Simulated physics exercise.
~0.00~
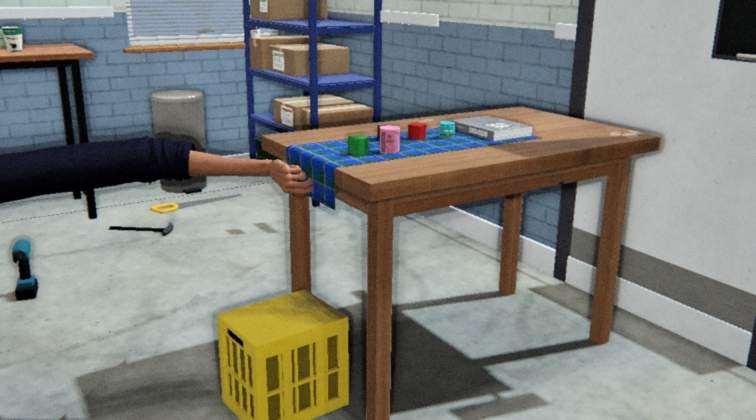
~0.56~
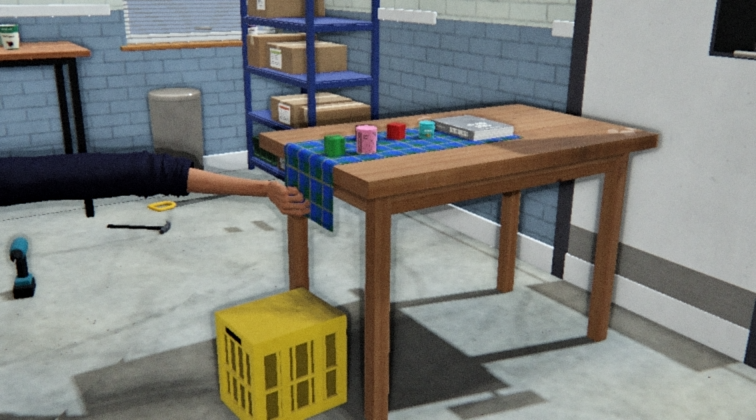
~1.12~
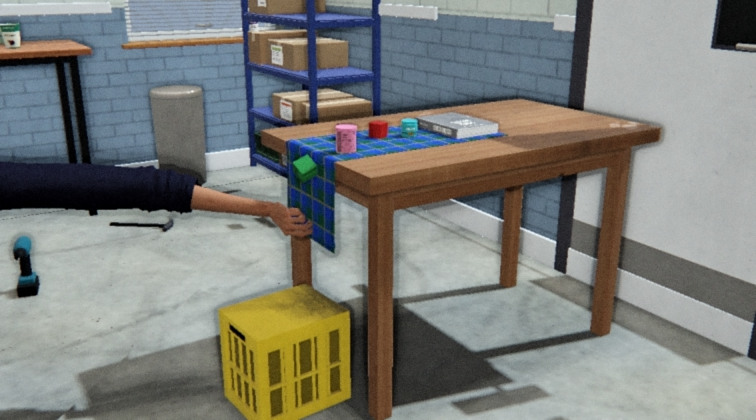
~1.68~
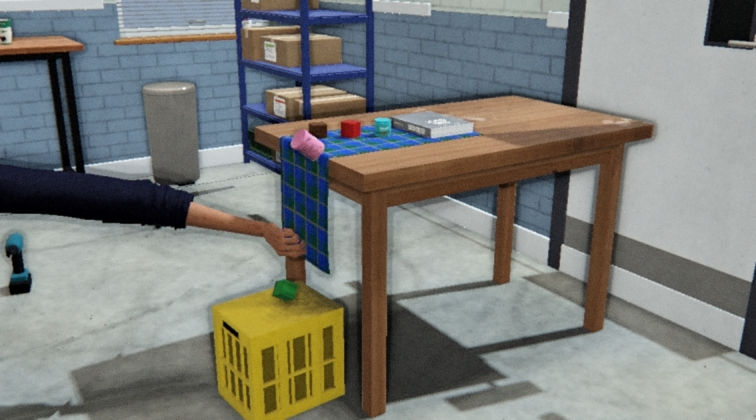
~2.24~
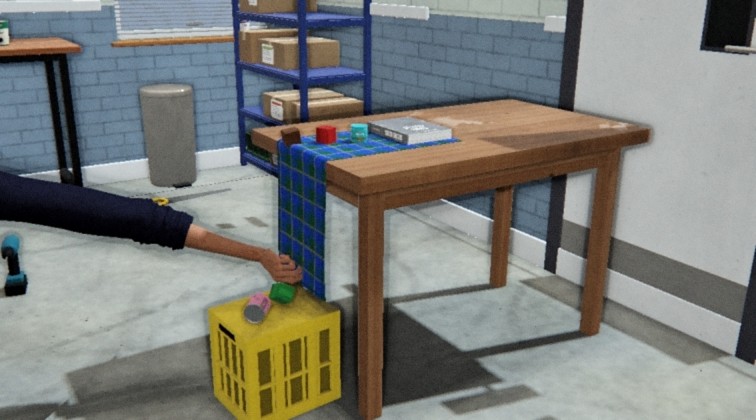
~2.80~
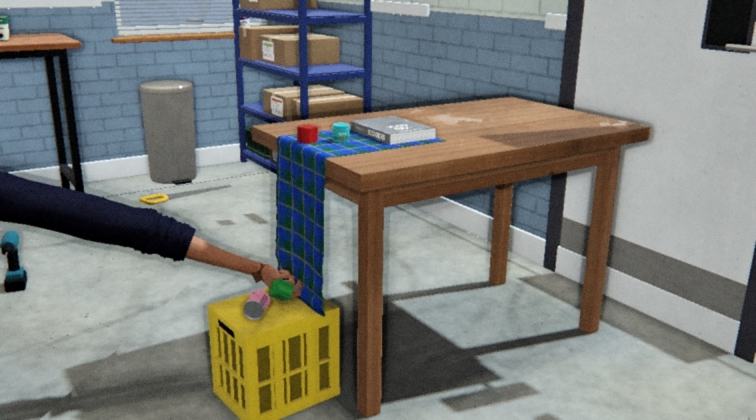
In the video, a hand pulls a blue checked scarf down over the left end of a wooden workbench, and a green object, a pink can and a brown object go over the edge towards the yellow crate, leaving the red and turquoise items and book on top.
